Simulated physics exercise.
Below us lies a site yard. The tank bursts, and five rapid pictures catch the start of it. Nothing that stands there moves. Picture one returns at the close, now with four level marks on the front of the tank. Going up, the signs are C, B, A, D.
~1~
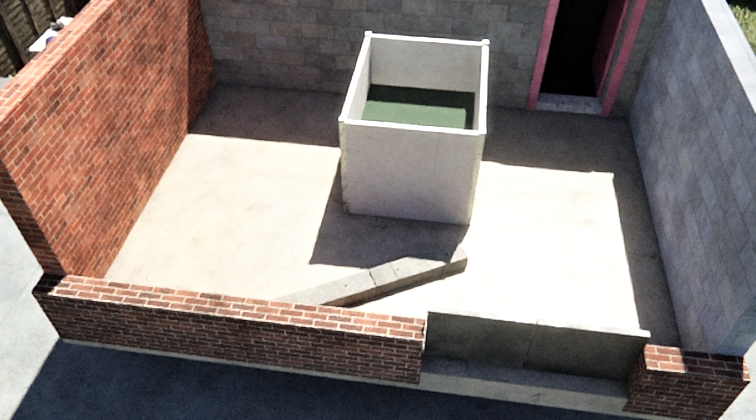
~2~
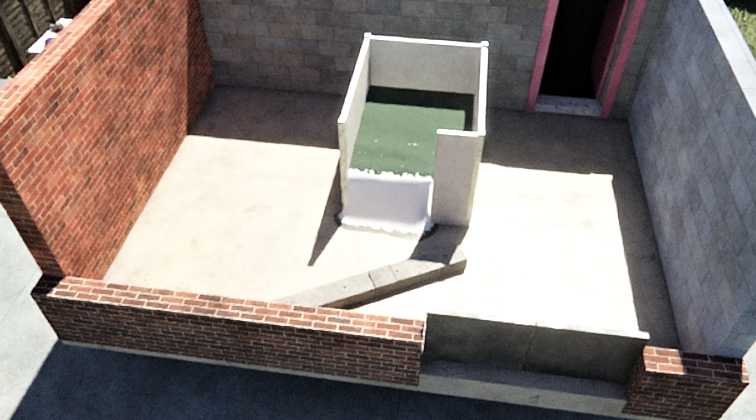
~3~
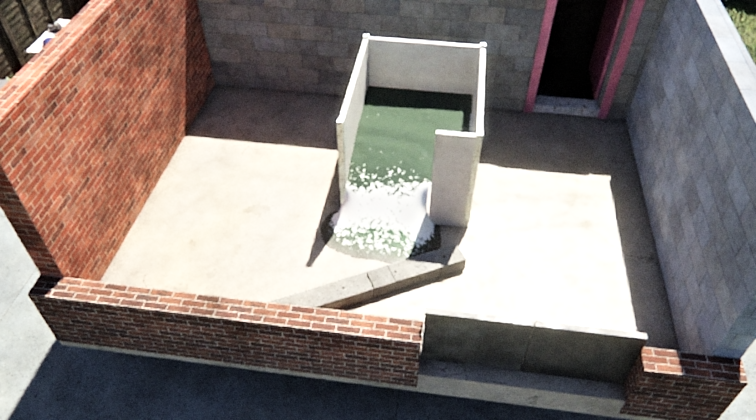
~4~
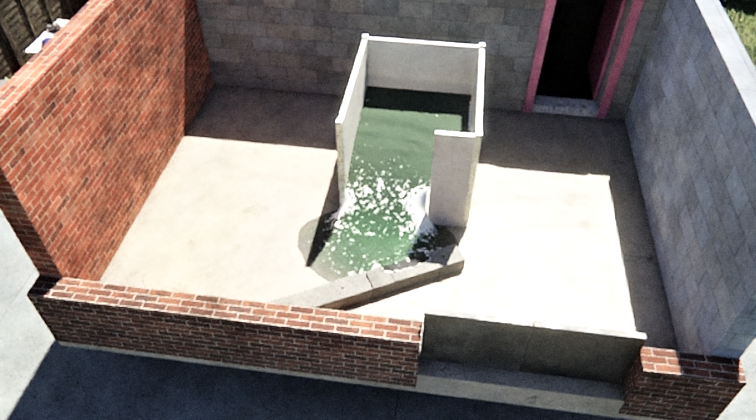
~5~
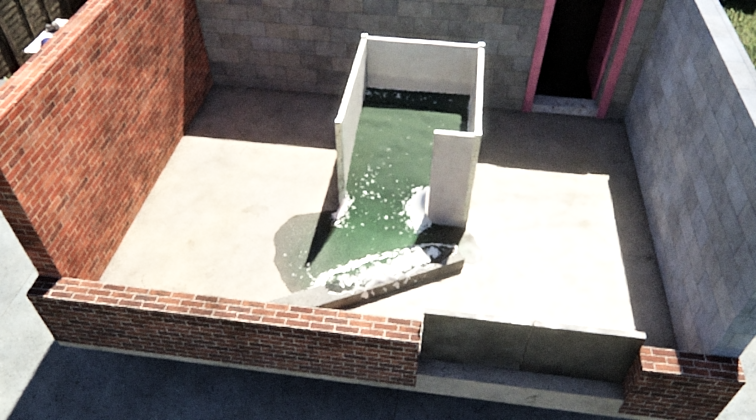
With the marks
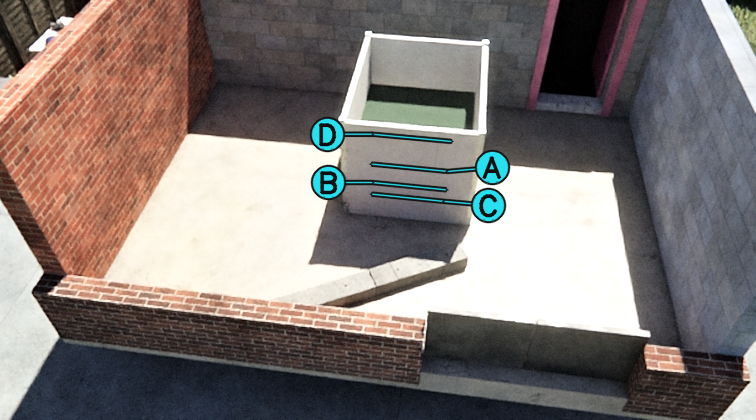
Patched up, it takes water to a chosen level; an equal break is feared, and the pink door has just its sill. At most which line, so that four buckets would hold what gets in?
Take A.
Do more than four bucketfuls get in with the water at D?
Yes.
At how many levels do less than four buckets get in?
Three of the four.
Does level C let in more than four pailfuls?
No.
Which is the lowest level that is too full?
That would be D.
On the marked copy, A at (409, 167); B at (408, 186); C at (408, 197); D at (411, 137); from the bottom up C, B, A, D.
With A, a splash gets over, under a bucket.
With B, nothing gets over.
With C, nothing gets over.
With D, about 10 bucketfuls get in.
